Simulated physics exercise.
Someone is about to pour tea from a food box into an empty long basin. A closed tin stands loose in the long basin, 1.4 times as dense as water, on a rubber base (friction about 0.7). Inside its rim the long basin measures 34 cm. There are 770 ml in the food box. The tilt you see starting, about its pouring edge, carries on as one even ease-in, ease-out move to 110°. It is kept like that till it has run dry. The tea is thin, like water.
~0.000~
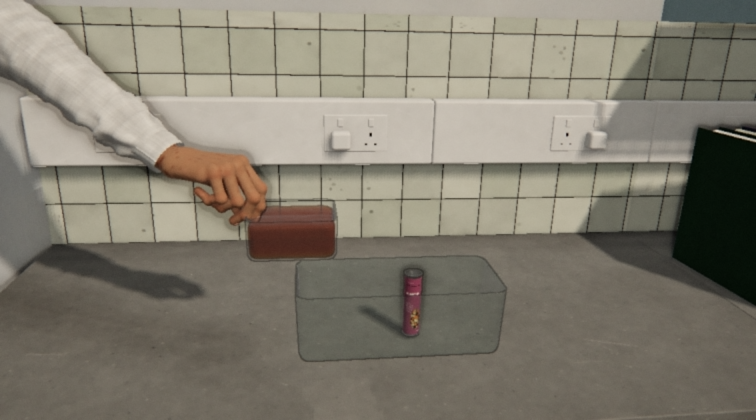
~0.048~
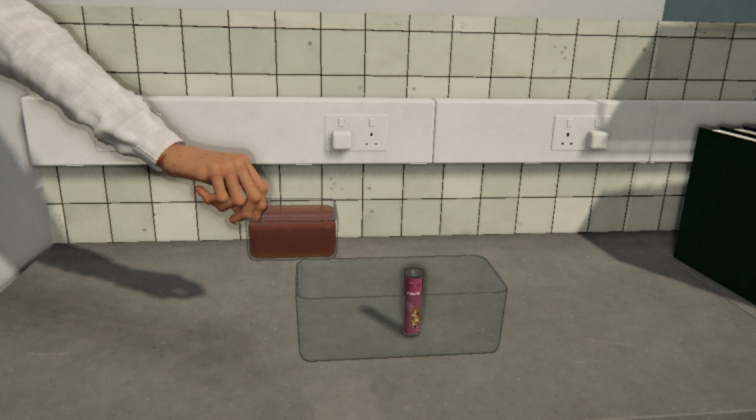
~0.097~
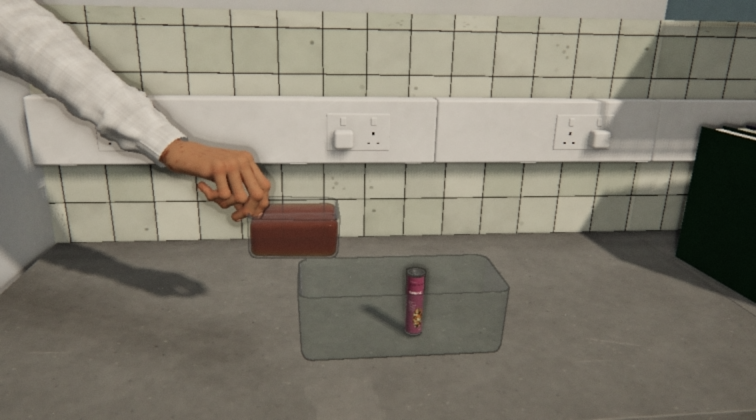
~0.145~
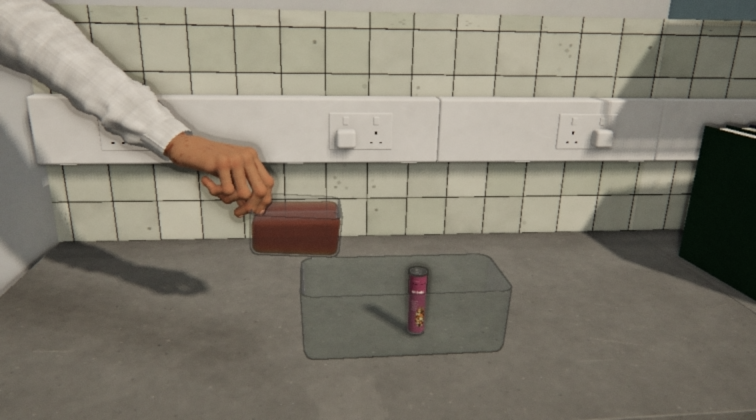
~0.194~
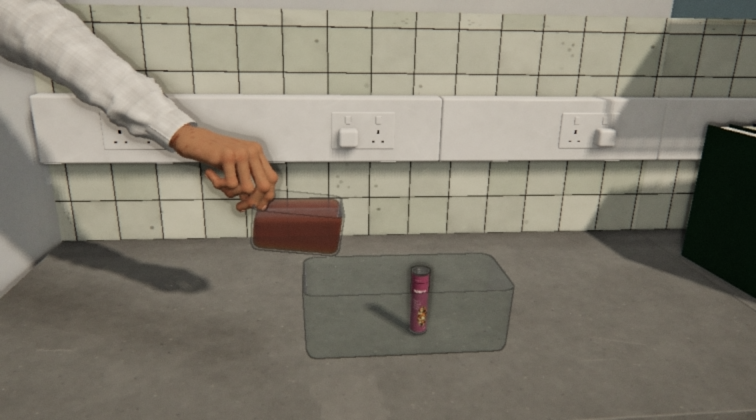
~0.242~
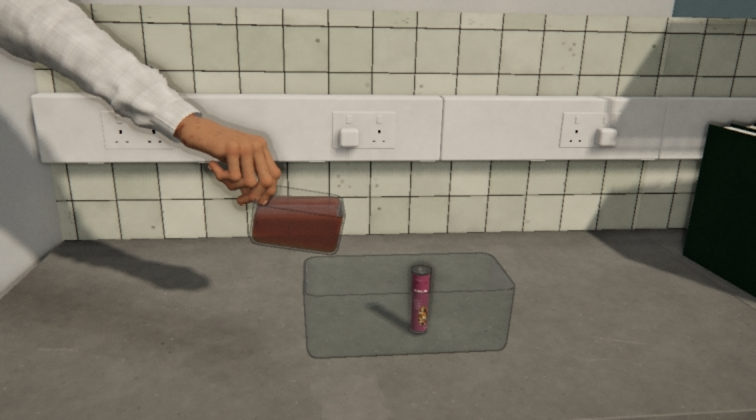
A reddish-brown box, held by a hand in a white sleeve at the left, rises slightly and tilts a little, its right side dipping gently. Below it on a grey worktop, seen from slightly above, a clear long basin holds one upright pink tin, with pale tiles and white sockets behind and a dark green object at the right. The tin stays still while the view drifts very slightly.
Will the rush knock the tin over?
It keeps standing.
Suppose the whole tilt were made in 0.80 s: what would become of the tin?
The tin topples.
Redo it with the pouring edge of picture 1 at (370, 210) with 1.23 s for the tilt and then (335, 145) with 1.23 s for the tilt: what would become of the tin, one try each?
First it keeps standing; then it stays up.
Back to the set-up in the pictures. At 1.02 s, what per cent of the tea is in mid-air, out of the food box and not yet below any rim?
About 9 per cent.
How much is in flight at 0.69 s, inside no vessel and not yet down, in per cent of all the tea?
Some 38 per cent.
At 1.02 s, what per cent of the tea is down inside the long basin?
Some 80 per cent.
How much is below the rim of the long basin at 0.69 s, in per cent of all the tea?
About 16 per cent.
Then, 0.69 s in, the tilt is 65° and 47 per cent is still to pour; the tin stands where it began.
Then, 1.02 s in, the tilt is 102° and 7 per cent is still to pour; the tin stands where it began.
Then, 1.36 s in, the tilt is 110° and 0 per cent is still to pour; the tin stands where it began.
Then, 1.73 s in, the tilt is 110° and 0 per cent is still to pour; the tin stands where it began.
Finally, the tin stands where it began.
